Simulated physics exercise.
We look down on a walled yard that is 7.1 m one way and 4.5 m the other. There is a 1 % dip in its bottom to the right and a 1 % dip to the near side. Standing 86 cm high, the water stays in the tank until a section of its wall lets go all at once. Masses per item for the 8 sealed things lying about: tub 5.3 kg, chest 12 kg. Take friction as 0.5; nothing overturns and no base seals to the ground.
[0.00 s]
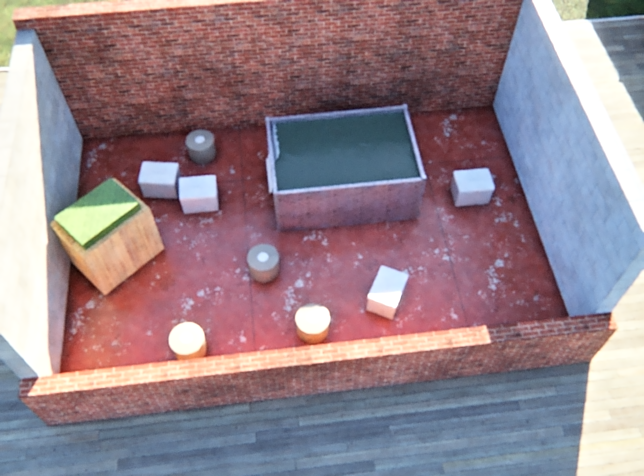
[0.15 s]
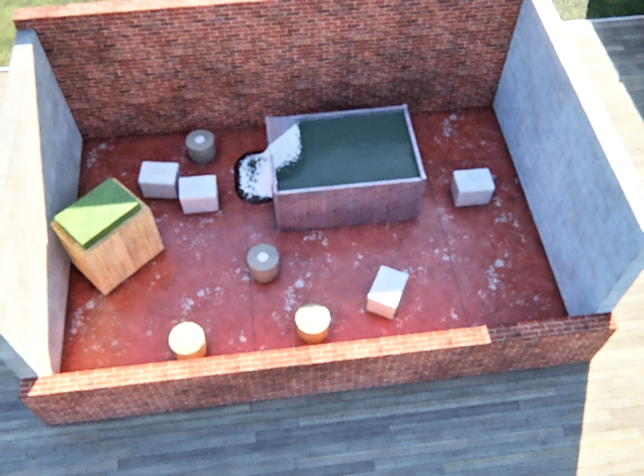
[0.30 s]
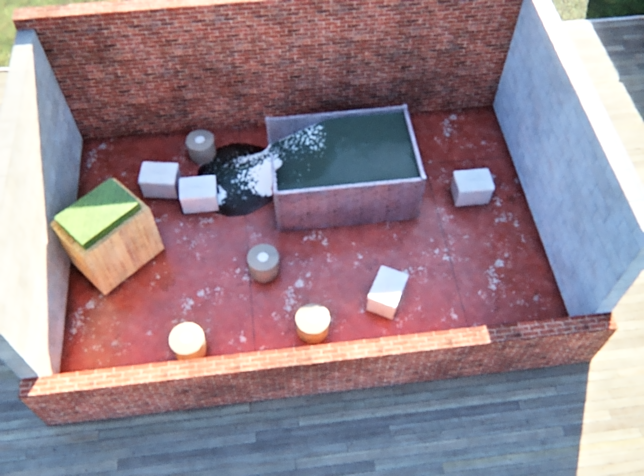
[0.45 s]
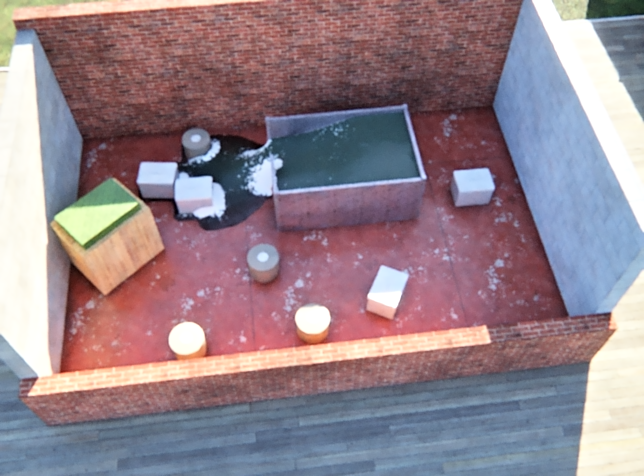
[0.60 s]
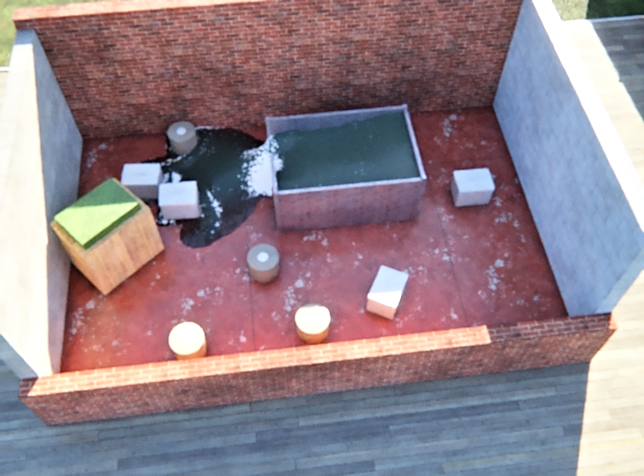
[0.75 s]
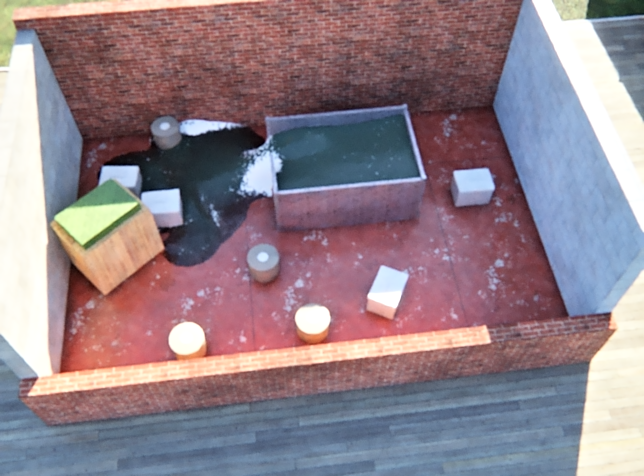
Walled brick yard with dark water pouring from a raised tank's left side, spreading leftward and pushing two pale blocks and a grey cylinder.
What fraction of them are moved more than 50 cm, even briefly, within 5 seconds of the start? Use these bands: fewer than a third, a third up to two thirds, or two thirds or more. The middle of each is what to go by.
It falls in two thirds or more.
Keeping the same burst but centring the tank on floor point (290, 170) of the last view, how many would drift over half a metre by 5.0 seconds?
So the tally would be 6.
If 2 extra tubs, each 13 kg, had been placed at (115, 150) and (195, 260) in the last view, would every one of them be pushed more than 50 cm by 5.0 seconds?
Taking them in turn, the first is above the mark and the second above the mark.
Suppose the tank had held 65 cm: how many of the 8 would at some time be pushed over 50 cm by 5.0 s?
I count 5 of them in that case.
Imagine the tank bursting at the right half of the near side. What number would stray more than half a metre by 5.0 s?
That would give 4.
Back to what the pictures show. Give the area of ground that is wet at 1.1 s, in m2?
I'd put it close to 10.0 m2.
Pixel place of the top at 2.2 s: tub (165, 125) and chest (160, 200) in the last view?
Roughly (83, 154), then roughly (117, 171).
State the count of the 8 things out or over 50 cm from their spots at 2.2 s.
By my tally, 3.
After 1.1 s 3 of 8 are over 50 cm from their spots; 2 afloat.
After 2.2 s 3 of 8 are over 50 cm from their spots; 3 afloat.
After 3.5 s 2 of 8 are over 50 cm from their spots; 4 afloat.
After 5.0 s 6 of 8 are over 50 cm from their spots, and 6 have been at some point; 4 afloat.
